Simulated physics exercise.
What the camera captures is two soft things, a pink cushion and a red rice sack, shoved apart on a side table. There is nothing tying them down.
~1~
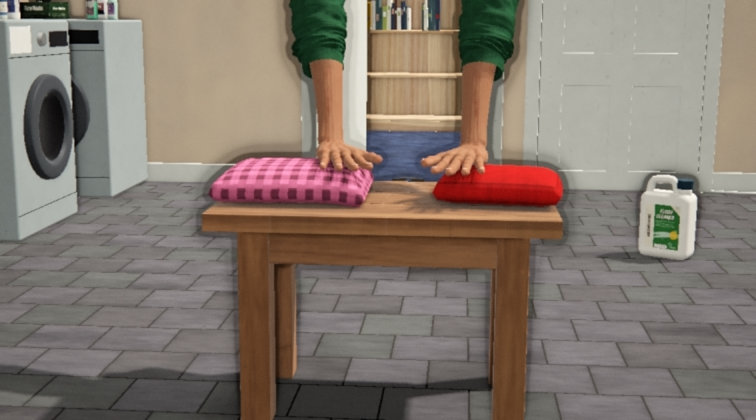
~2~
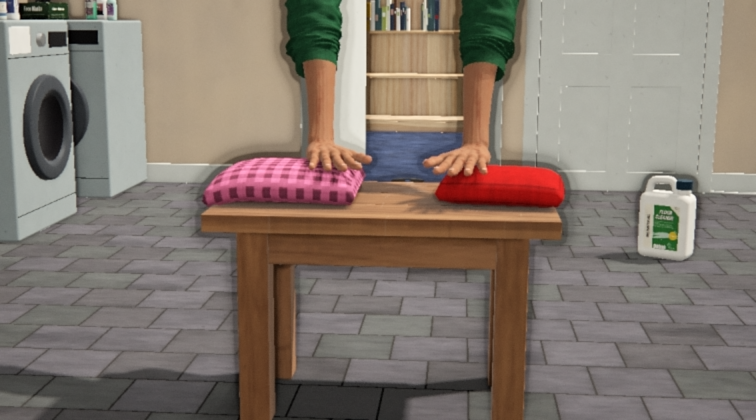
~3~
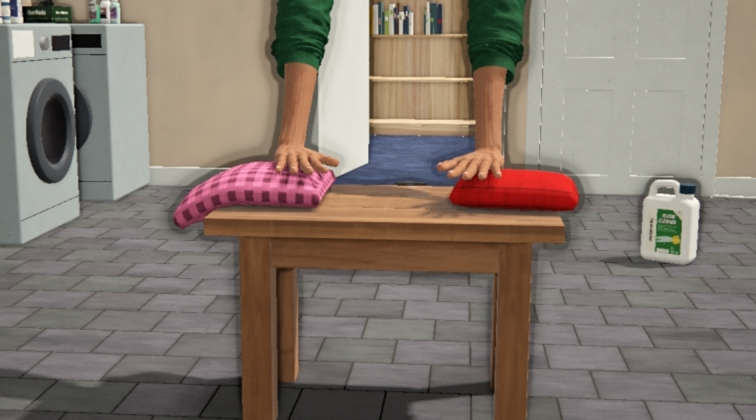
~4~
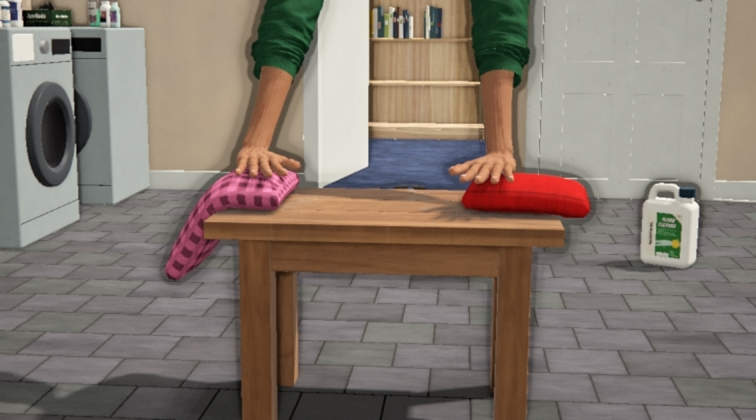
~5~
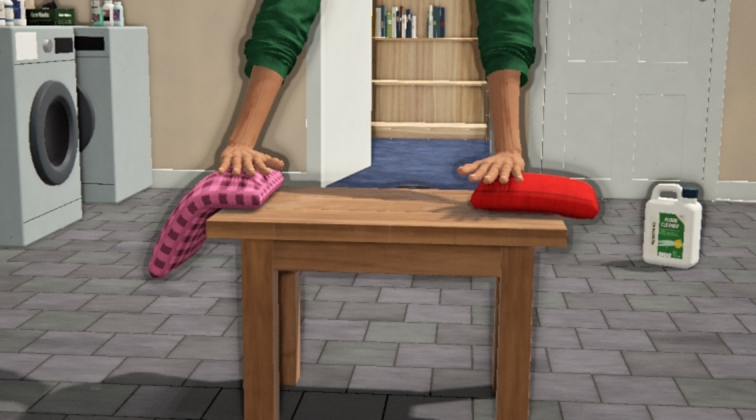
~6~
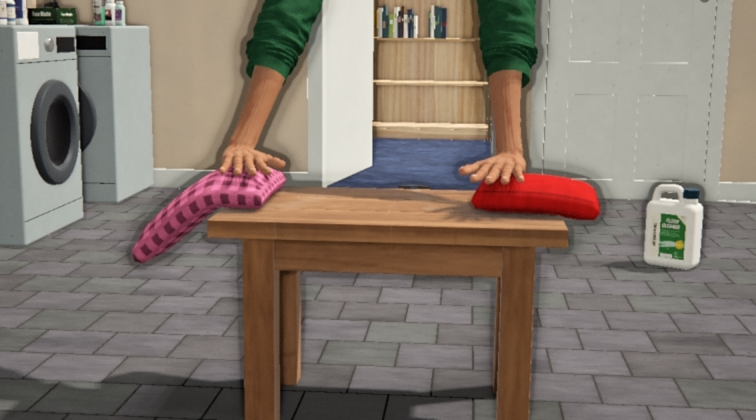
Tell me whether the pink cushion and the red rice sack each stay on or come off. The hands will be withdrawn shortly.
For each: Pink cushion - off, red rice sack - on.
Then, 0.38 s past the final frame, cushion on the floor near (196, 341); rice sack unmoved.
Then, 0.68 s past the final frame, cushion on the floor near (130, 383); rice sack unmoved.
When it is over, cushion on the floor near (130, 382); rice sack unmoved. The pink cushion slumps off the end and the red rice sack remains on top.
